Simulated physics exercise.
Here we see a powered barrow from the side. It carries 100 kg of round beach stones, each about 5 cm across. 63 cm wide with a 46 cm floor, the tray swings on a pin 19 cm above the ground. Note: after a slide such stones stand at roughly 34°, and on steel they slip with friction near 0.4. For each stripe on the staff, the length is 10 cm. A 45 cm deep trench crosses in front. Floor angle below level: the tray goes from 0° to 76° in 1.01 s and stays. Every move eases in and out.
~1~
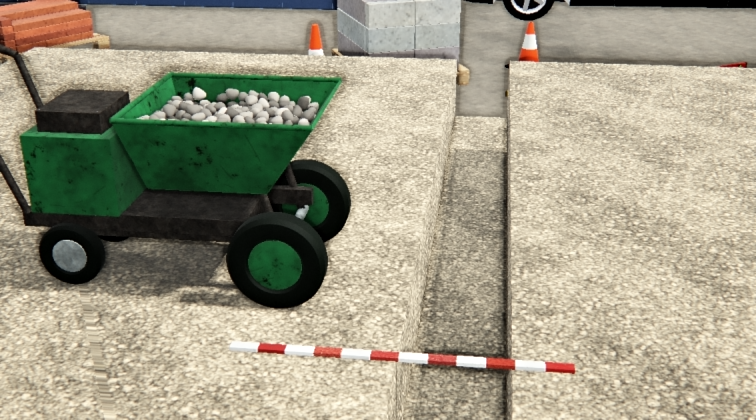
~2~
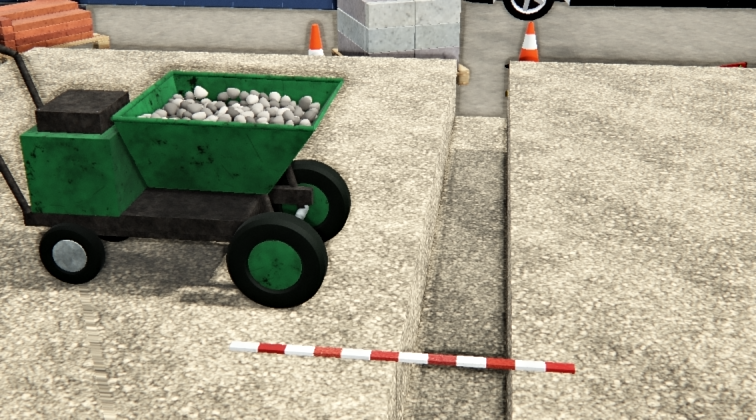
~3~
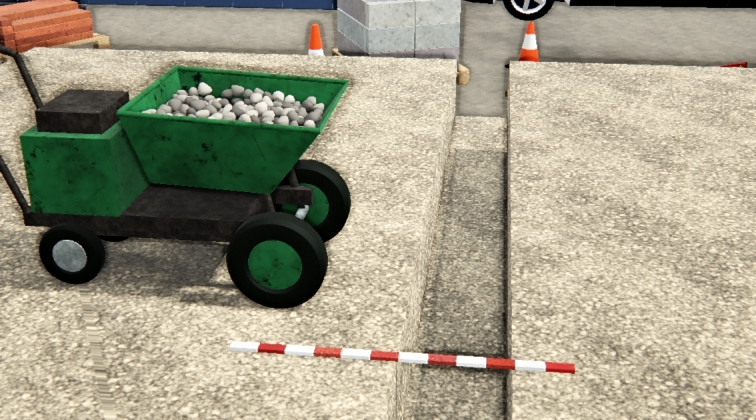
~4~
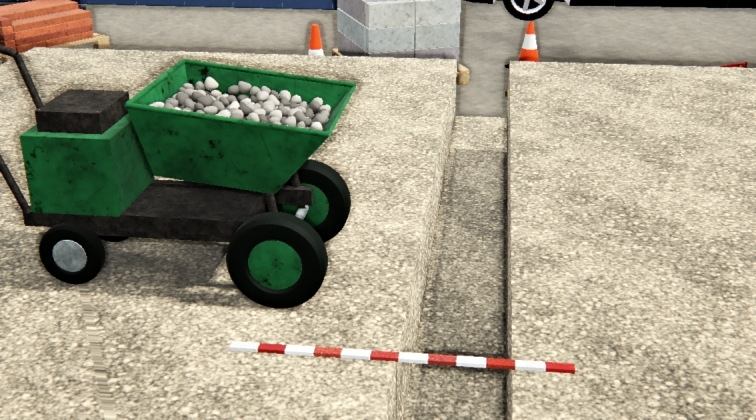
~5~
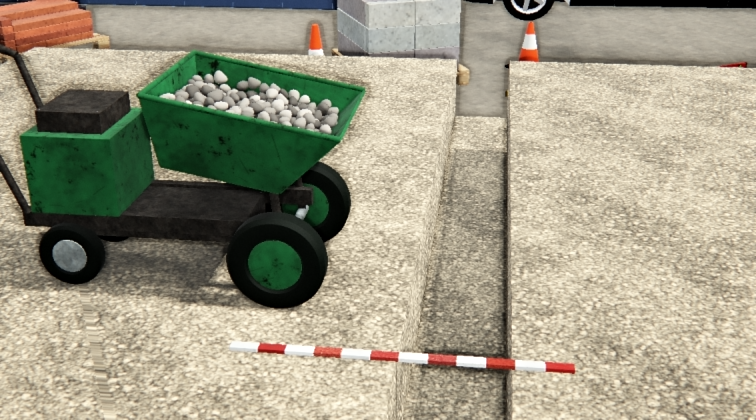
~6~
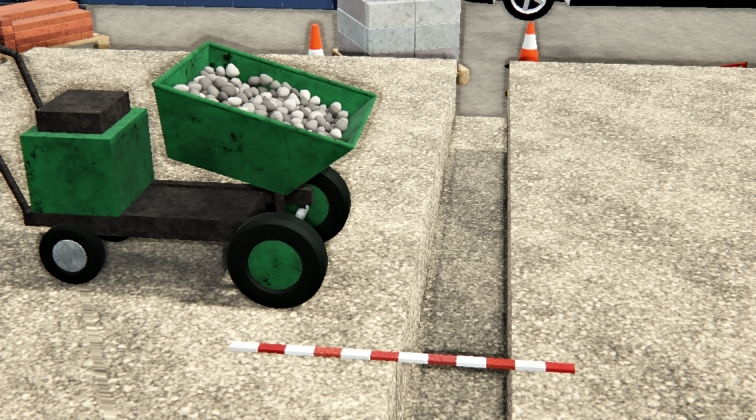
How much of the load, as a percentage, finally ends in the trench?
I would put it at about 91 per cent.
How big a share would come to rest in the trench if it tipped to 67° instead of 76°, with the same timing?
Roughly 85% would end there.
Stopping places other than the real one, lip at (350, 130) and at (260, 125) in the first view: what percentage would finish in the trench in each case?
First spot about 50, second spot about 100 per cent.
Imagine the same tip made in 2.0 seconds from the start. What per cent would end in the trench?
That works out at about 100 in a hundred.
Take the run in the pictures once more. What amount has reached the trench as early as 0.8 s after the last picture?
Some 50 per cent.
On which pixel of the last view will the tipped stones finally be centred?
I'd point somewhere around (472, 366).
Then, 0.5 s after the last picture the floor is at 64°, 100 % in the tray; the foremost stones are at (427, 207).
Then, 0.8 s after the last picture the floor is at 76°, 48 % in the tray, 48 % in the trench, 4 % past the trench; the foremost stones are at (542, 305).
Then, 1.2 s after the last picture the floor is at 76°, 11 % in the tray, 80 % in the trench, 9 % past the trench; the foremost stones are at (652, 300).
Then, 3.1 s after the last picture the floor is at 76°, 0 % in the tray, 91 % in the trench, 9 % past the trench; the foremost stones are at (730, 297).
